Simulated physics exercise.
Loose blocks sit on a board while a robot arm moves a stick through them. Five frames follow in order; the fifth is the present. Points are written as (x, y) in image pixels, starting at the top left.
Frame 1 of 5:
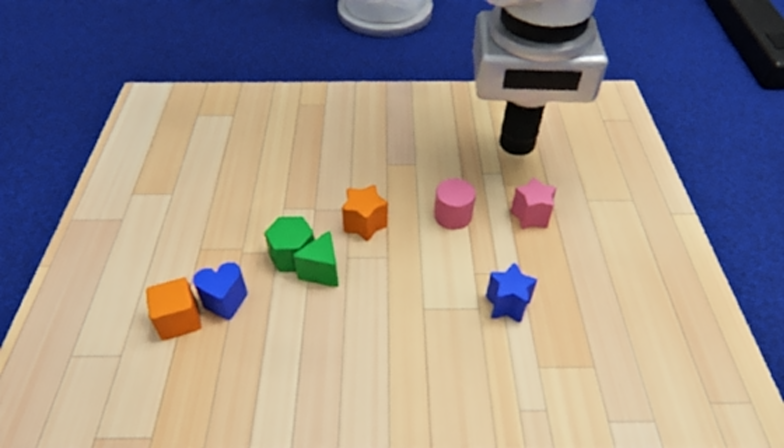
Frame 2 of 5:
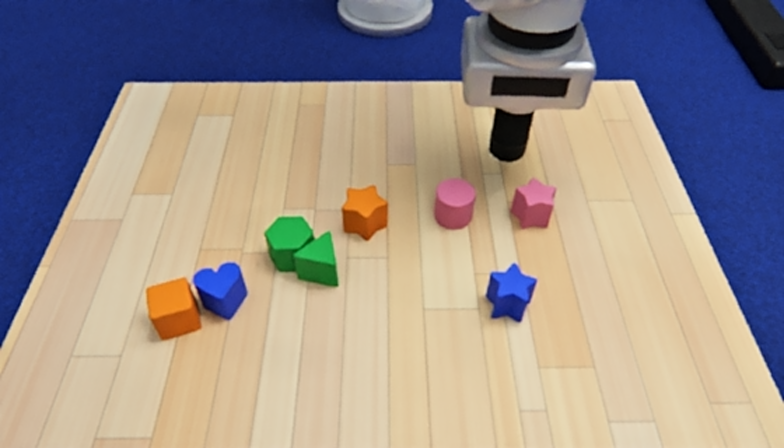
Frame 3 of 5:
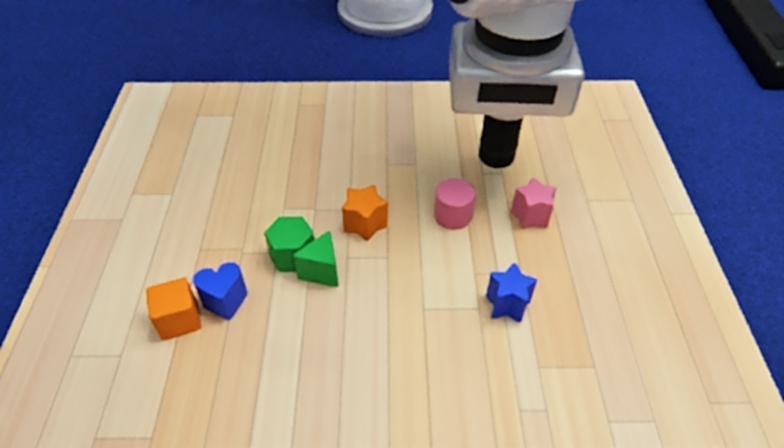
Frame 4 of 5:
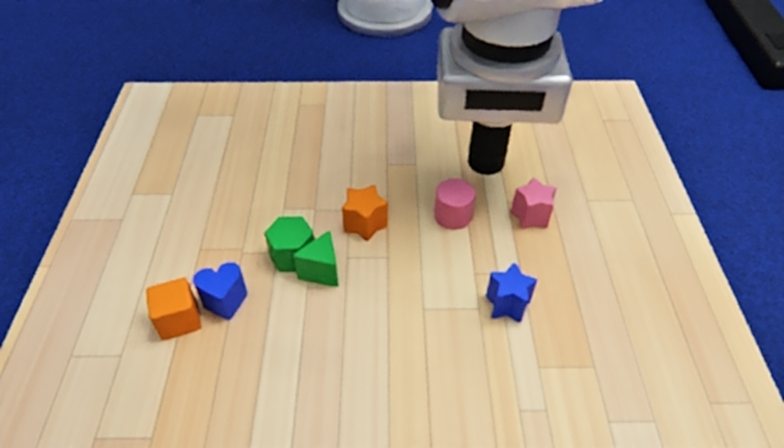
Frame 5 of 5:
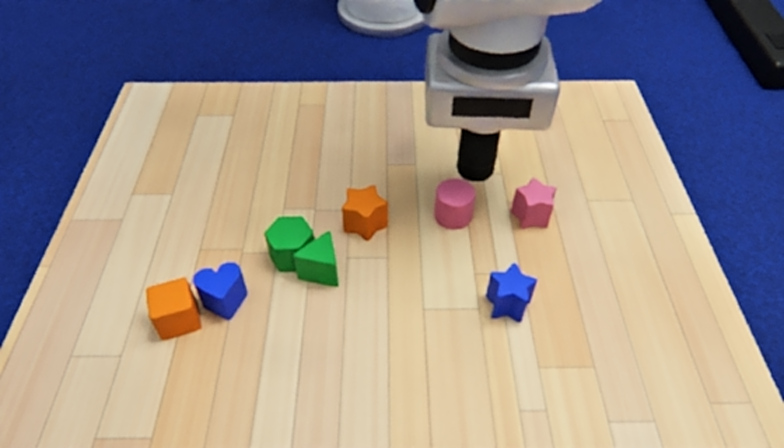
In the video, a robot arm holding a black stick moves a short way left and slightly toward the viewer, nearing a pink cylinder on a wooden board, while the scattered orange, green, blue and pink blocks stay still.
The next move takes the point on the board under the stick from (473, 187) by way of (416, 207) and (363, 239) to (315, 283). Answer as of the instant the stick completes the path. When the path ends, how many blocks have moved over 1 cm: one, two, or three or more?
Looking at the path, I think three or more of the blocks end up more than 1 cm away.
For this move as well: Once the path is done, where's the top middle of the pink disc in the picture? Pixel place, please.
If I read the scene right, the answer is (433, 211).
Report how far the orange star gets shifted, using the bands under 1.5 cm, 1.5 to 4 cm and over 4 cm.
Past 4 cm.
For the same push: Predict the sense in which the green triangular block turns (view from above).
The block spins anticlockwise.
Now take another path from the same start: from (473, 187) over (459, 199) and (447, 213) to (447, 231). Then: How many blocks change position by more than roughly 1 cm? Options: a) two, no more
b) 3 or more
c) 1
Option c.
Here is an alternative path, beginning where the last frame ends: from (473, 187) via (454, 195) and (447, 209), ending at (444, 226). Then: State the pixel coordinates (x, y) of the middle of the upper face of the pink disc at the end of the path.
Around (442, 233).
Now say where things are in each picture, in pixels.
The first picture shows stick's lower end (517, 145); green six-sided block (289, 232); green triangular block (319, 249); orange star (364, 200); pink disc (456, 192).
The second picture shows stick (507, 151); blocks still.
The third picture shows stick (496, 157); blocks still.
The fourth picture shows stick (486, 164); blocks still.
The fifth picture shows stick (475, 170); green six-sided block (289, 232); green triangular block (319, 249); orange star (364, 200); pink disc (456, 192).
What follows on the original path. One third of the way, stick (415, 191); pink disc (434, 210).
Two thirds of the way, stick (361, 223); orange star (322, 214), turned 30° clockwise; pink disc (433, 211).
At the end, stick (312, 266); green six-sided block (254, 238); green triangular block (287, 285), turned 45° anticlockwise; orange star (300, 224), turned 80° clockwise; pink disc (433, 211).
